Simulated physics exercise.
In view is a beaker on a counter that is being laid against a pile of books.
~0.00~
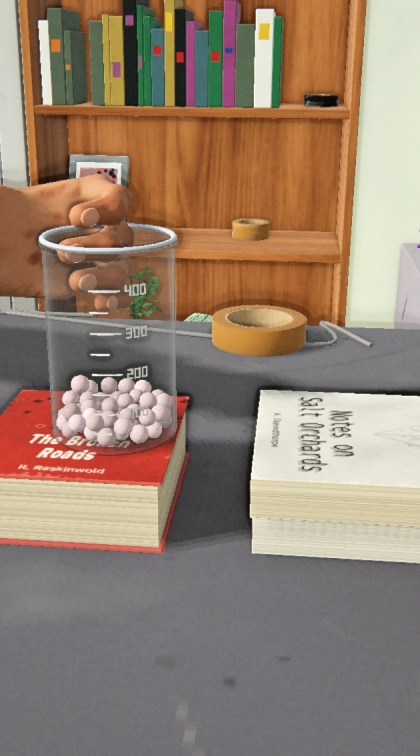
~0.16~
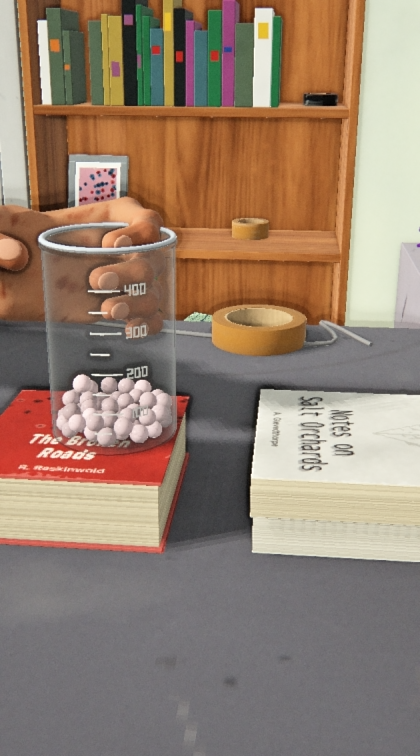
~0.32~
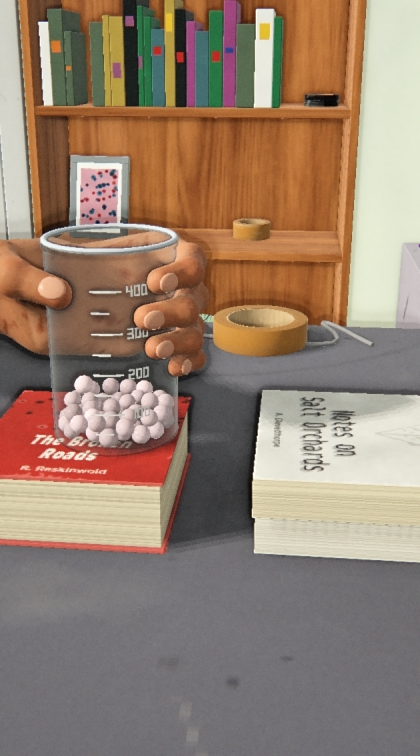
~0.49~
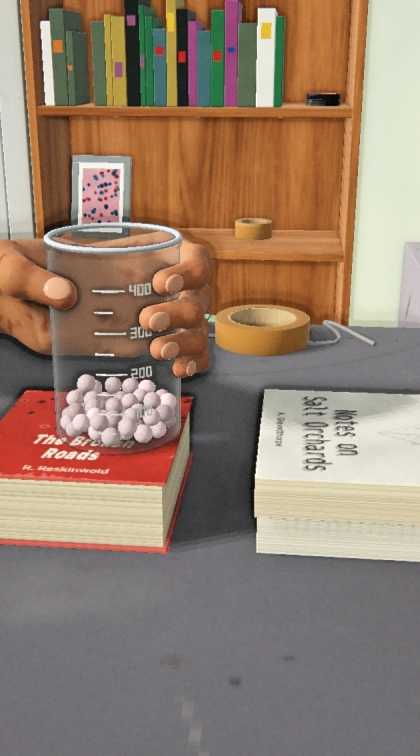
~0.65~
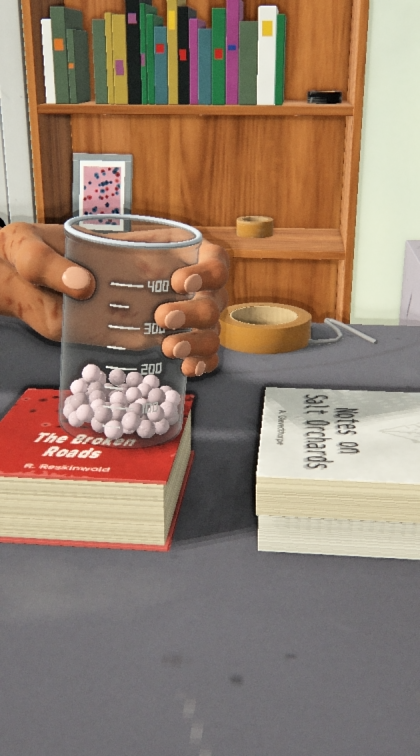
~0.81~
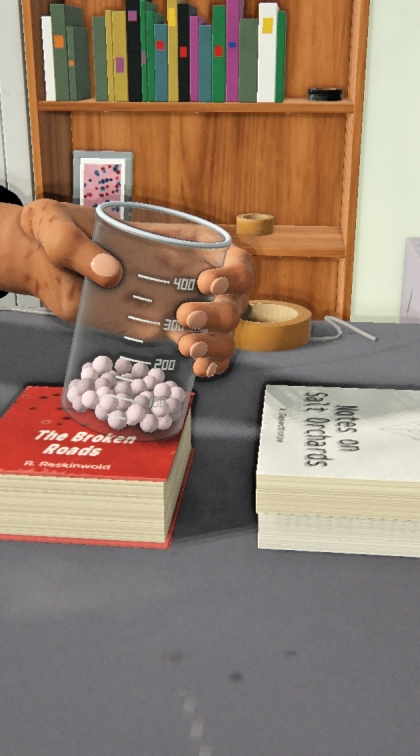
Hand reaching behind a clear beaker of pale pink beads on a red book, gripping it and tilting it rightward.
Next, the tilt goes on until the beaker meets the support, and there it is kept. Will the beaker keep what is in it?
Chances are the angle is not steep enough to lose any.
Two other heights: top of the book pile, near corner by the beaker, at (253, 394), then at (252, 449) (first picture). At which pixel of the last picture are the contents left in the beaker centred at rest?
Case 1: (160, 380); case 2: (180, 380).
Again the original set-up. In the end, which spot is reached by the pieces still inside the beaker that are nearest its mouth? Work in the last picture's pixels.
In the last view that spot is about (264, 409).
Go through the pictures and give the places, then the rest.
The first frame shows beaker at (112, 336), nearly empty of sugar pearls; book pile at (371, 452), its top about level with the beaker's foot.
The second frame shows beaker at (112, 336), upright; rim at (172, 239); top of the contents at (82, 384).
The third frame shows beaker at (113, 337), upright; rim at (174, 240); book pile at (373, 452).
The fourth frame shows beaker at (116, 336), upright; rim at (177, 239); top of the contents at (87, 384).
The fifth frame shows beaker at (127, 329), leaning 6°; rim at (198, 238); book pile at (377, 449).
The sixth frame shows beaker at (143, 321), leaning 14°; rim at (228, 241); book pile at (377, 447), its top about level with the beaker's foot.
After 1.32 s, the beaker leans 39°; everything is still inside.
After 1.86 s, the beaker leans 65°; everything is still inside.
After 2.51 s, the beaker rests on the book pile at 82°; everything is still inside.
At rest (3.1 s), the beaker rests on the book pile at 82°; everything is still inside.
